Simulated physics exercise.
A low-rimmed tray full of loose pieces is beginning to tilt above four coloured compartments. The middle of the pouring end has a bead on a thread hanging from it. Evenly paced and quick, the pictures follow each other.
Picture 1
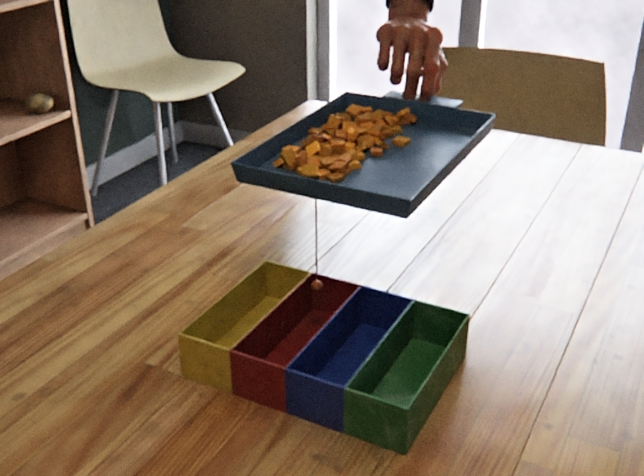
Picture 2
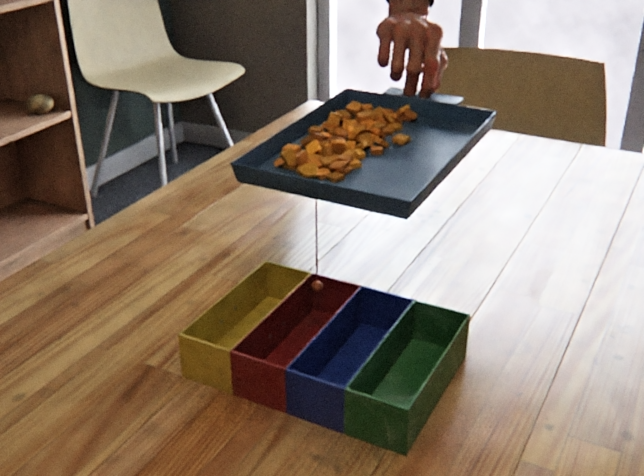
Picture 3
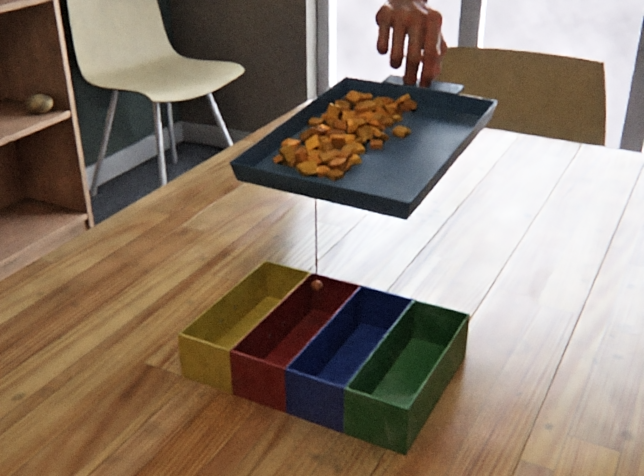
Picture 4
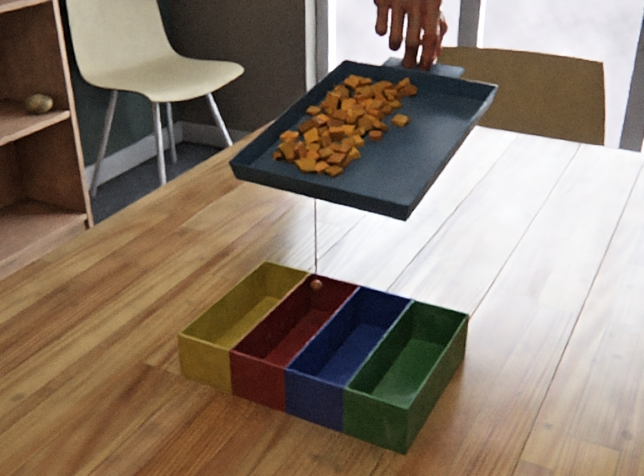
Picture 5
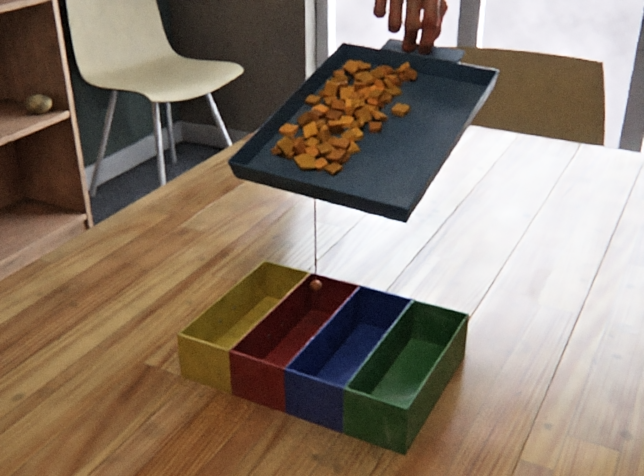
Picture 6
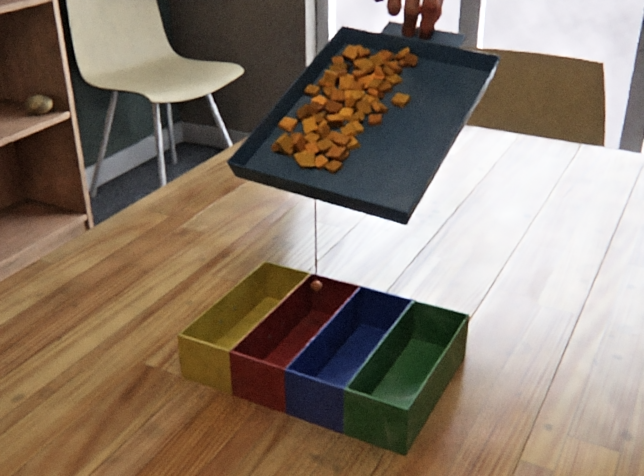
A hand raises the far end of a dark tray of orange-brown pieces above coloured compartments.
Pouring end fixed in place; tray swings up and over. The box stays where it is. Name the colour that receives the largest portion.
Blue.
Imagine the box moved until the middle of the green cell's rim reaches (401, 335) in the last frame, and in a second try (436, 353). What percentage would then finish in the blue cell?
First 40 per cent, second 40 per cent.
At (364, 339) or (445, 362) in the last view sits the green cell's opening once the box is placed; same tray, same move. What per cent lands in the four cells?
90 %, 100 %.
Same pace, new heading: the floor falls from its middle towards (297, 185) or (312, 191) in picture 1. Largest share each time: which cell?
The yellow one, then yellow.
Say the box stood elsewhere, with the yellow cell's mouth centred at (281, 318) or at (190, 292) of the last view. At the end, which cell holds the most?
With the first placing it's red, with the second it's that green cell.
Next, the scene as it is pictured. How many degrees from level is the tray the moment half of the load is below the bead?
About 110° of tilt.
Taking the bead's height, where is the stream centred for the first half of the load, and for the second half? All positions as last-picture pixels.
At (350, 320) for the first part, then at (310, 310) for the others.
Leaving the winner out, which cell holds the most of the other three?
The cell in second spot is the cell in red.
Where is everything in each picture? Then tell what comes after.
In the first picture, corners of the pouring end at (236, 162) and (408, 198), level; middle of the load at (350, 137), small crackers; bead on its thread at (317, 286); yellow cell at (205, 359); red cell at (258, 377); blue cell at (315, 396); green cell at (376, 417).
In the second picture, corners of the pouring end at (236, 162) and (408, 199), level; middle of the load at (351, 135).
In the third picture, corners of the pouring end at (236, 161) and (407, 200), tipped barely, lowest at the right corner; middle of the load at (350, 128).
In the fourth picture, corners of the pouring end at (234, 160) and (406, 202), tipped a little, lowest at the right corner; middle of the load at (349, 118).
In the fifth picture, corners of the pouring end at (233, 160) and (406, 205), tipped a little, lowest at the right corner; middle of the load at (348, 108).
In the sixth picture, corners of the pouring end at (233, 160) and (406, 209), tipped clearly, lowest at the right corner; middle of the load at (348, 100); yellow cell at (205, 360); red cell at (258, 378); blue cell at (315, 397); green cell at (375, 417).
Soon, tray tipped steeply; nearly all on the tray; a stray few falling or outside the box.
A while on, tray tipped right over; about half on the tray; about a quarter in the blue cell; a small part in the green cell; a small part in the red cell; a small part falling or outside the box.
Towards the end, tray tipped past a quarter turn; about half in the blue cell; about a quarter in the red cell; about a quarter in the green cell; a small part in the yellow cell; a stray few falling or outside the box.
Finally, tray tipped past a quarter turn; about half in the blue cell; about a quarter in the red cell; about a quarter in the green cell; a small part in the yellow cell; a stray few outside the box.
